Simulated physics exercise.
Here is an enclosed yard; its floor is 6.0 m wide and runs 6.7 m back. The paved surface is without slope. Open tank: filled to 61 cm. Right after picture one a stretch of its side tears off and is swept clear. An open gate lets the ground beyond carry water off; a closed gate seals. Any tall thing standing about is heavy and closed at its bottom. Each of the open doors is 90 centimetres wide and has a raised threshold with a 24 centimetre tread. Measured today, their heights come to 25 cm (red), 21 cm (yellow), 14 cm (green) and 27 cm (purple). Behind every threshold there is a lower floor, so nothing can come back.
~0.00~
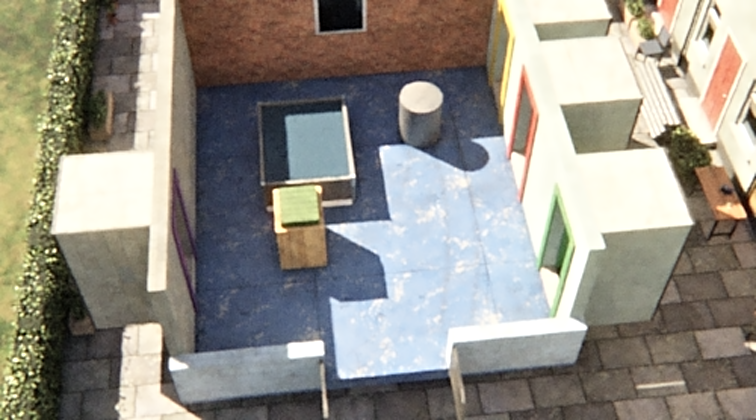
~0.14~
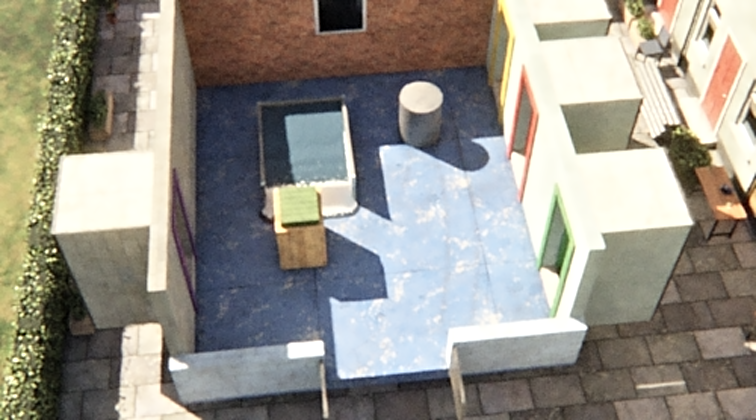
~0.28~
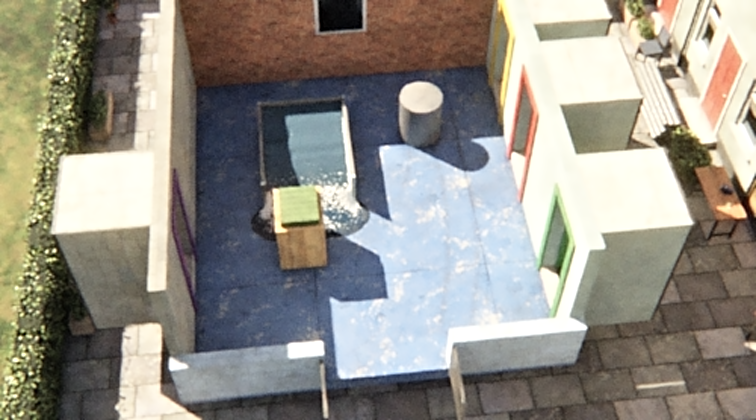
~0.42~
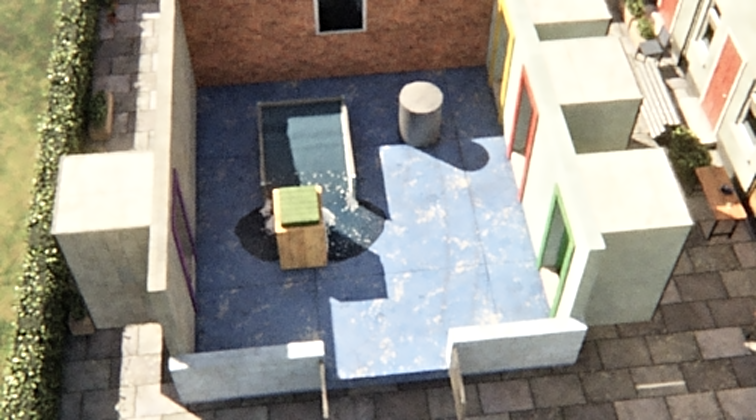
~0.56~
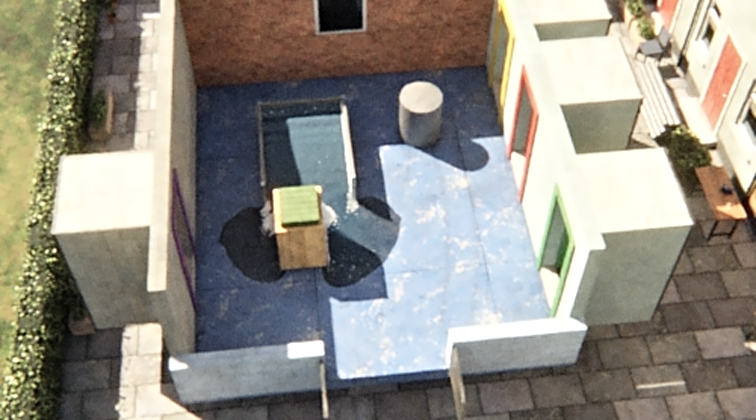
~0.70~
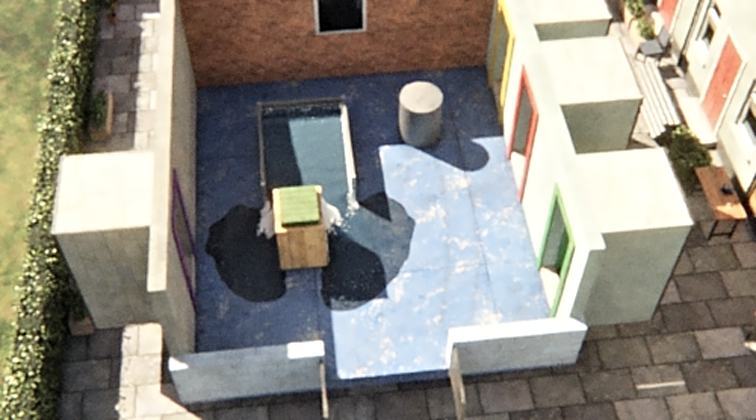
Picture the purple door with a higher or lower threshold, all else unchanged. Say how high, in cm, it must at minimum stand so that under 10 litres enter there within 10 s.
It must stand at least about 12.5 cm high.
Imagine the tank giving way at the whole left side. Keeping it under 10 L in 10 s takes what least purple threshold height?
A height of around 7.0 cm.
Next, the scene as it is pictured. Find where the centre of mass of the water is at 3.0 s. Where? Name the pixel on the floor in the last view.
My guess is close to (331, 237).
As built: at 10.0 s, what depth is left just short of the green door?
You'd measure close to 5.0 cm there.
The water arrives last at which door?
Yellow.
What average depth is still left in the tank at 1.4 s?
Some 34 cm.
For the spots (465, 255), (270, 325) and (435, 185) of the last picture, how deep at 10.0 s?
Some 5, 4 and 3 cm.
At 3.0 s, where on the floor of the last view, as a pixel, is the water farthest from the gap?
Around (557, 344).
After 1.4 s water covers 30 % of the floor, deepest (44 cm) near (296, 220); 16 cm at the purple door, 0 litres in over its 27 cm threshold.
After 3.0 s water covers 55 % of the floor, deepest (24 cm) near (546, 345); 11 cm at the purple door, 0 litres in over its 27 cm threshold.
After 10.0 s water covers 85 % of the floor, deepest (9 cm) near (484, 66); 4 cm at the purple door, 0 litres in over its 27 cm threshold.
At the purple door as built, the water arrived by 1.1 s and peaked near 18 cm at 1.6 s.
Run again over the same 10 s with other heights there, 17 litres in over 11 cm, 4 litres over 15 cm. The limit of 10 litres is kept from about 12.5 cm up.
